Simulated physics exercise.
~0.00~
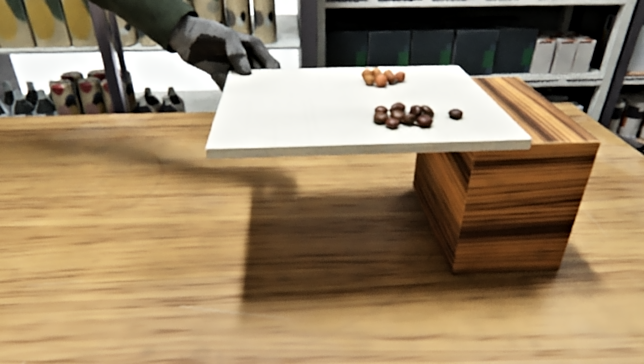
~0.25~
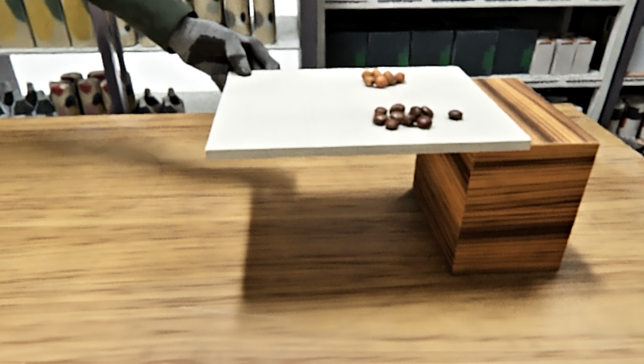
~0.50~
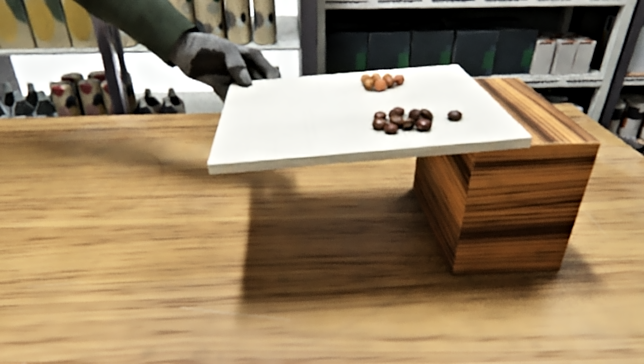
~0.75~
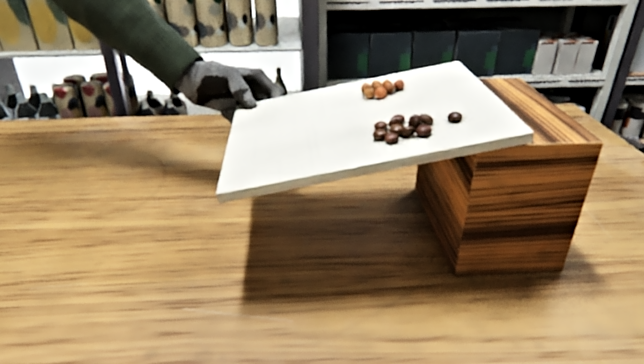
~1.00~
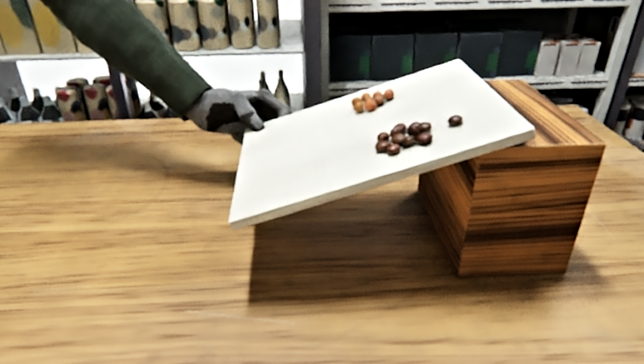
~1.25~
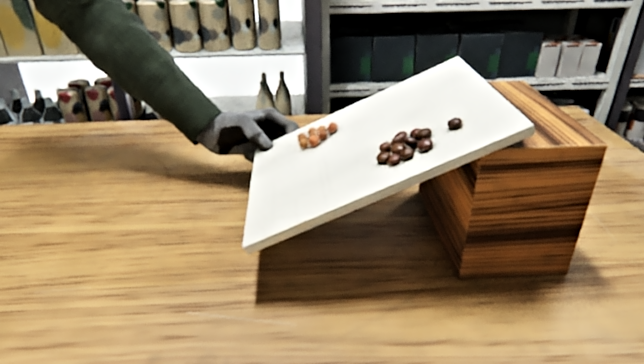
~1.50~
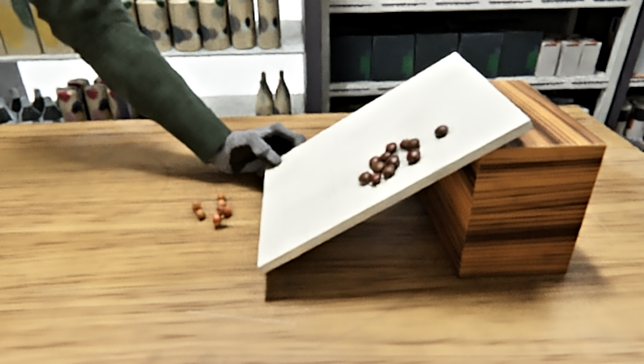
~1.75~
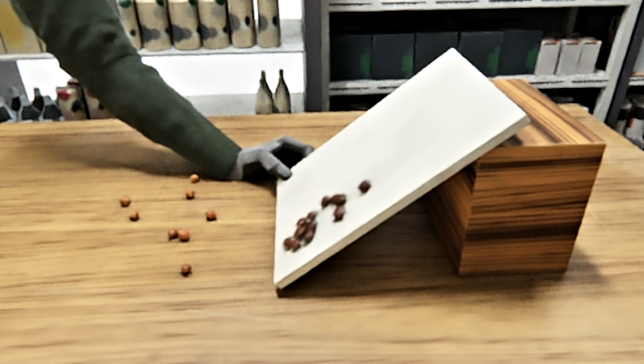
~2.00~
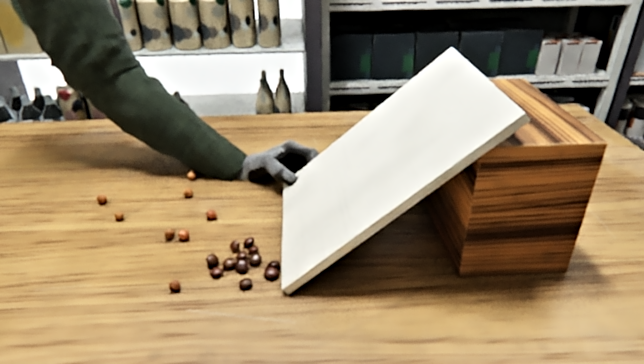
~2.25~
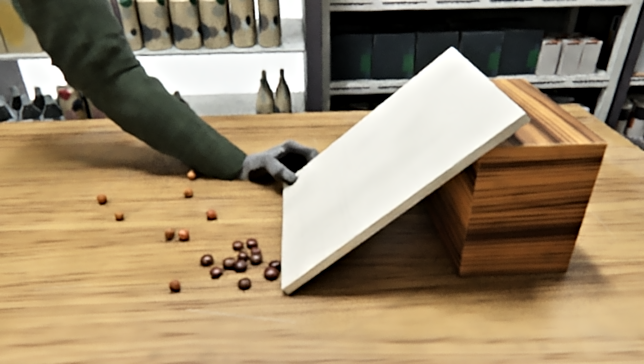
In this clip, a gloved hand lowers the left end of a white board propped on a striped wooden block until it meets the wooden counter; the orange-brown pieces slide off first, then the dark brown ones, and the lighter pieces rest scattered mostly farther left.
